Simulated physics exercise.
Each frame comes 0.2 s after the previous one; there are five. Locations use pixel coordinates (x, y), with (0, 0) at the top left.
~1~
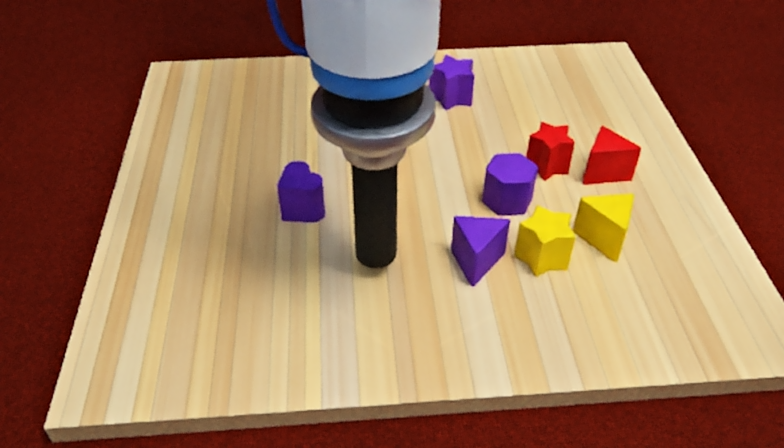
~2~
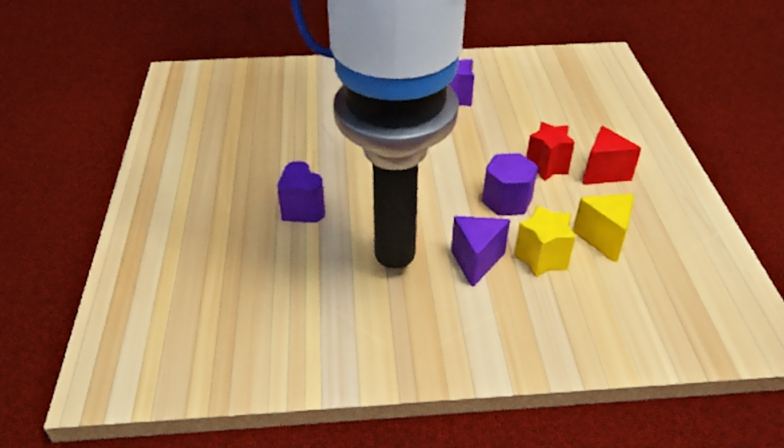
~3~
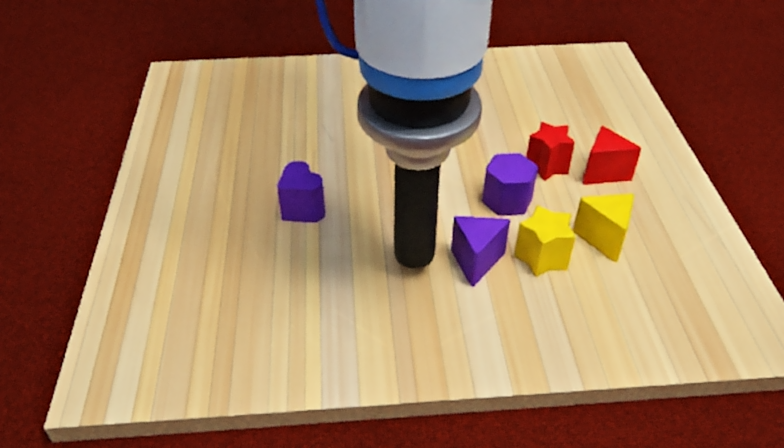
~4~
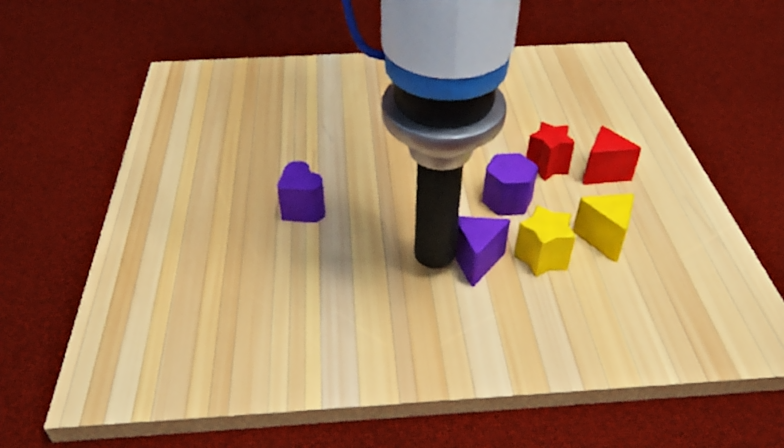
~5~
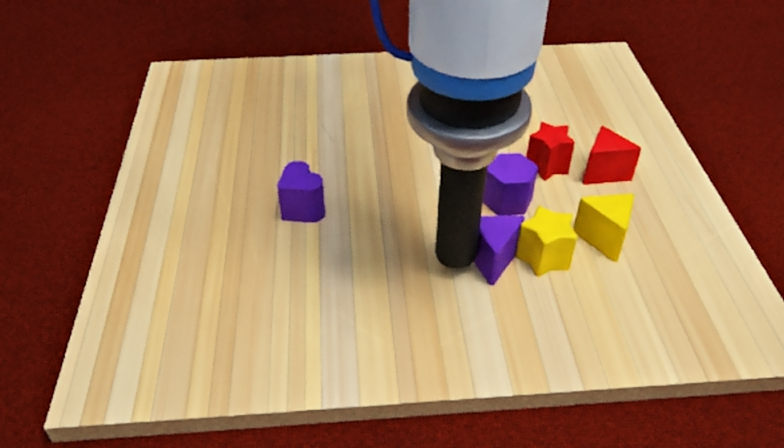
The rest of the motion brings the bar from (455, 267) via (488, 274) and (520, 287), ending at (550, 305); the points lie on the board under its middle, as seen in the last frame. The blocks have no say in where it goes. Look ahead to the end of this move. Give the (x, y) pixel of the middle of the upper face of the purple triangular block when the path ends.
The middle of the upper face of the purple triangular block will lie at about (525, 222) in the picture.
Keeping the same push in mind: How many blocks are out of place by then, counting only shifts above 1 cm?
Counting only shifts above 1 cm, I get two blocks.
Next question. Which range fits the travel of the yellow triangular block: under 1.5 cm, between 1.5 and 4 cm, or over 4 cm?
It travels less than 1.5 cm.
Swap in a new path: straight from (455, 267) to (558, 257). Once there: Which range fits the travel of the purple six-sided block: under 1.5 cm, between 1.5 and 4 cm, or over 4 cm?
It shifts under 1.5 cm.
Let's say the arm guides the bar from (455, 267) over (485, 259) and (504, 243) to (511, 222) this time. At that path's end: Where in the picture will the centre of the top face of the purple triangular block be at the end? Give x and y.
Most likely (554, 198).
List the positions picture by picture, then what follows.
Tip of the bar at (376, 255), middles of tops, purple triangular block at (480, 229), purple six-sided block at (512, 167), yellow star at (549, 223), yellow triangular block at (613, 206), in the first frame.
Bar at (395, 255), nothing pushed, in the second frame.
Bar at (415, 255), nothing pushed, in the third frame.
Bar at (435, 255), nothing pushed, in the fourth frame.
Bar at (456, 255), purple triangular block at (497, 227), purple six-sided block at (512, 167), yellow star at (551, 223), yellow triangular block at (613, 206), in the fifth frame.
On the path given first. Halfway along, bar at (507, 269); purple triangular block at (525, 222), turned 35° anticlockwise; yellow star at (568, 221), turned 30° clockwise.
At the end, bar at (552, 294); purple triangular block at (525, 222), turned 35° anticlockwise; purple six-sided block unmoved; yellow star at (567, 221), turned 30° clockwise; yellow triangular block unmoved.
